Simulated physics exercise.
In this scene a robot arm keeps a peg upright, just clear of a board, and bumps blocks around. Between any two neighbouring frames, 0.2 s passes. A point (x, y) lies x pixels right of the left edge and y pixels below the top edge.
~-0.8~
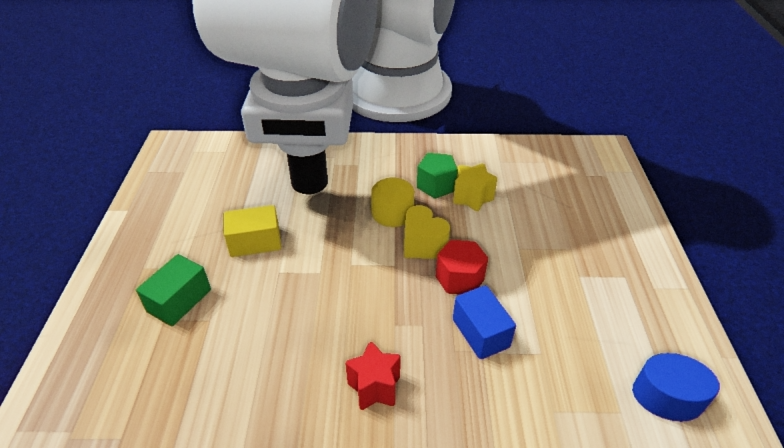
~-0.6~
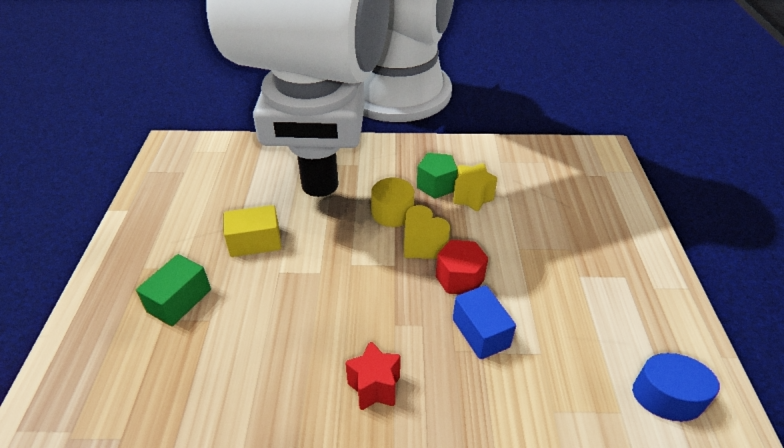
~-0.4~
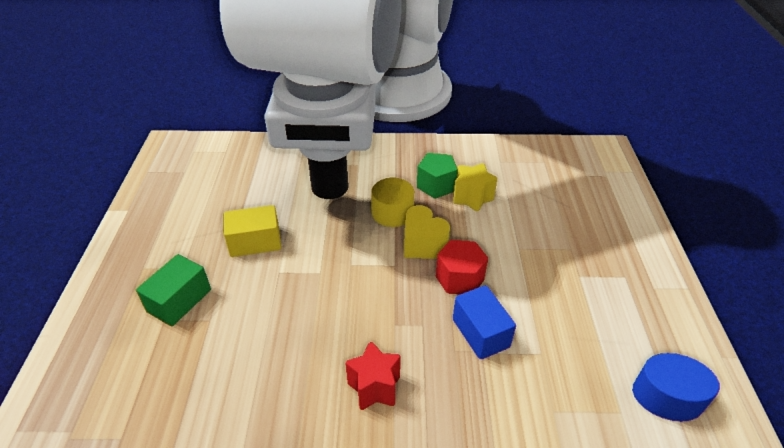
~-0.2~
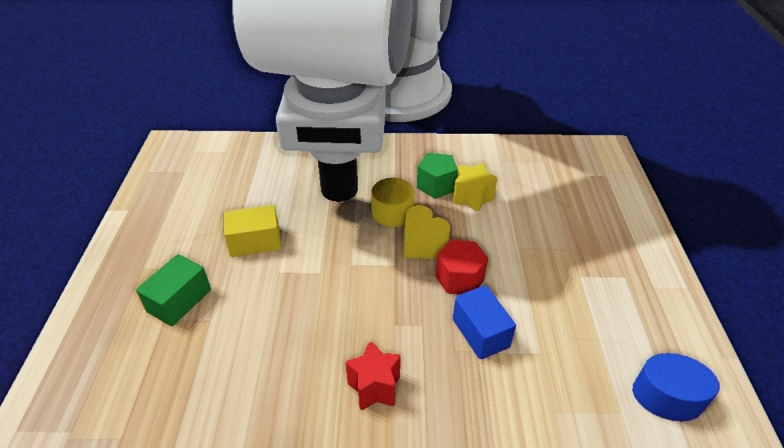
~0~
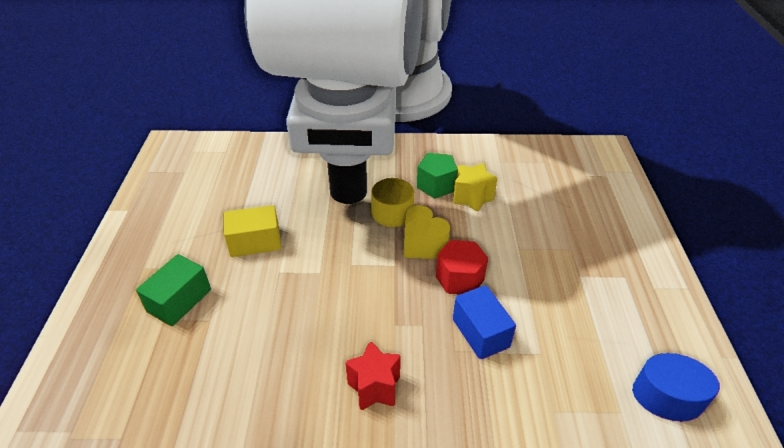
On a light wooden board scattered with yellow, red, green and blue blocks, a robot arm with a black peg glides slowly to the right, drawing near the yellow circular block beside the yellow heart, while every block stays still.
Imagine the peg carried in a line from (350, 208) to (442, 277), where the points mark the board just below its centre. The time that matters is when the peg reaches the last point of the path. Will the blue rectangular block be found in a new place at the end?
I expect not.
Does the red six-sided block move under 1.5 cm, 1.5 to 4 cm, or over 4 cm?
Shift: 1.5 to 4 cm.
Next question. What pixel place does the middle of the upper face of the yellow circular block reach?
It comes to (417, 194).
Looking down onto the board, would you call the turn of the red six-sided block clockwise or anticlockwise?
Answer: Clockwise.
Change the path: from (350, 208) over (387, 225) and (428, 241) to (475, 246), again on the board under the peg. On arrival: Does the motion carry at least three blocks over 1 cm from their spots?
I expect so.
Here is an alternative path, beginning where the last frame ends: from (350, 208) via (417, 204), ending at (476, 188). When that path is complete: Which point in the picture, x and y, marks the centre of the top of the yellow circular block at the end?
Somewhere near (475, 198).
On the path given first. One third of the way, peg at (379, 214); yellow circular block at (415, 194); yellow heart block at (431, 225), turned 25° clockwise.
Two thirds of the way, peg at (409, 236); yellow circular block at (417, 194); yellow heart block at (449, 230); red six-sided block at (474, 259), turned 35° clockwise.
At the end, peg at (443, 261); yellow circular block at (417, 194); yellow heart block at (471, 230), turned 25° anticlockwise; red six-sided block at (487, 266), turned 40° clockwise; blue rectangular block not moved.
